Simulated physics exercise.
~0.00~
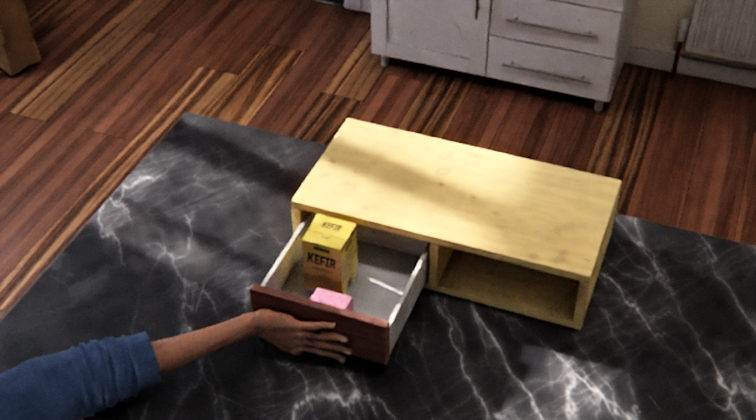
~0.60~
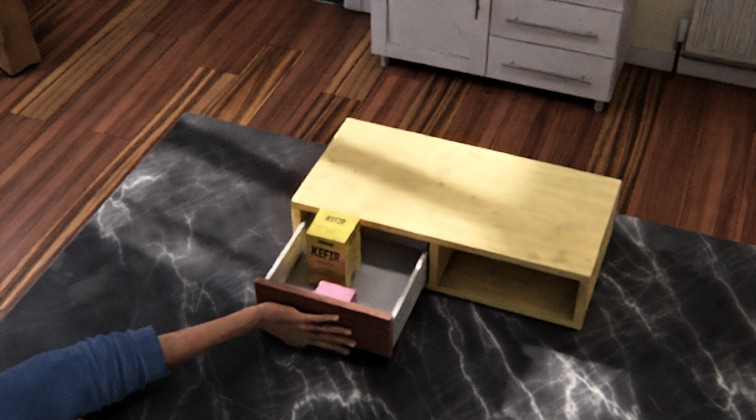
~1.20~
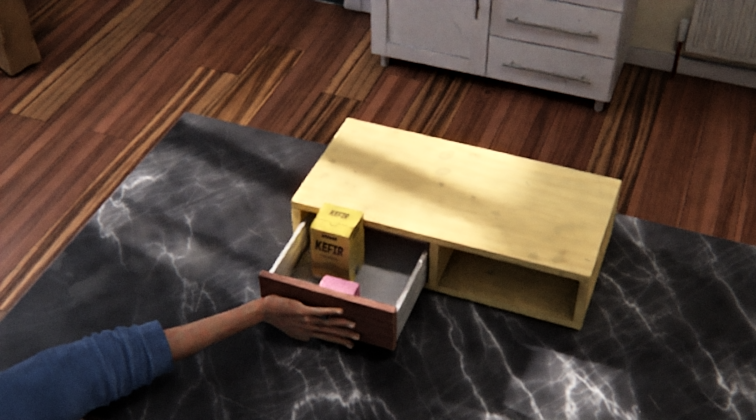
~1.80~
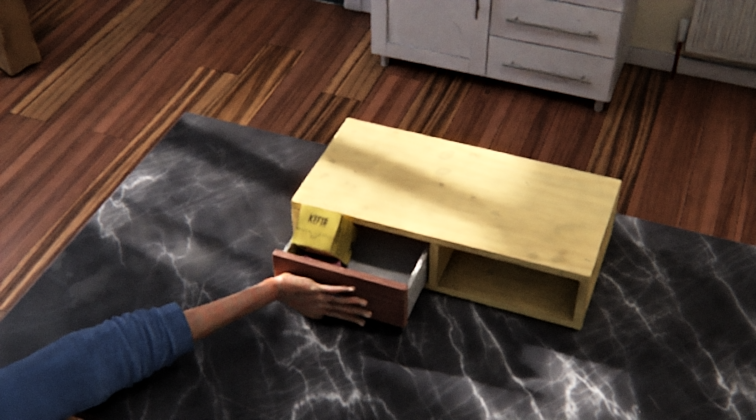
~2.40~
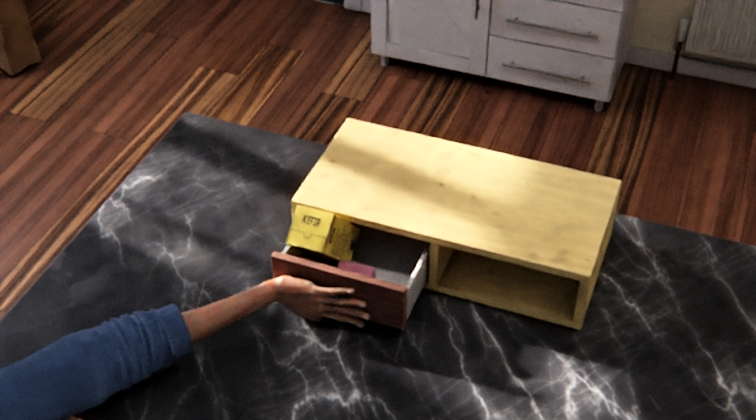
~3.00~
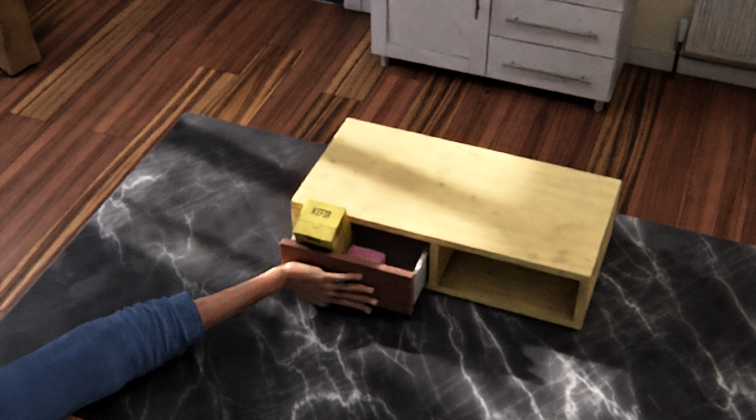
A hand in a blue sleeve pushed in the open drawer of a low wooden cabinet, holding a yellow carton and a pink block, until the carton tipped against the cabinet's front edge and the drawer jammed, staying partly open.
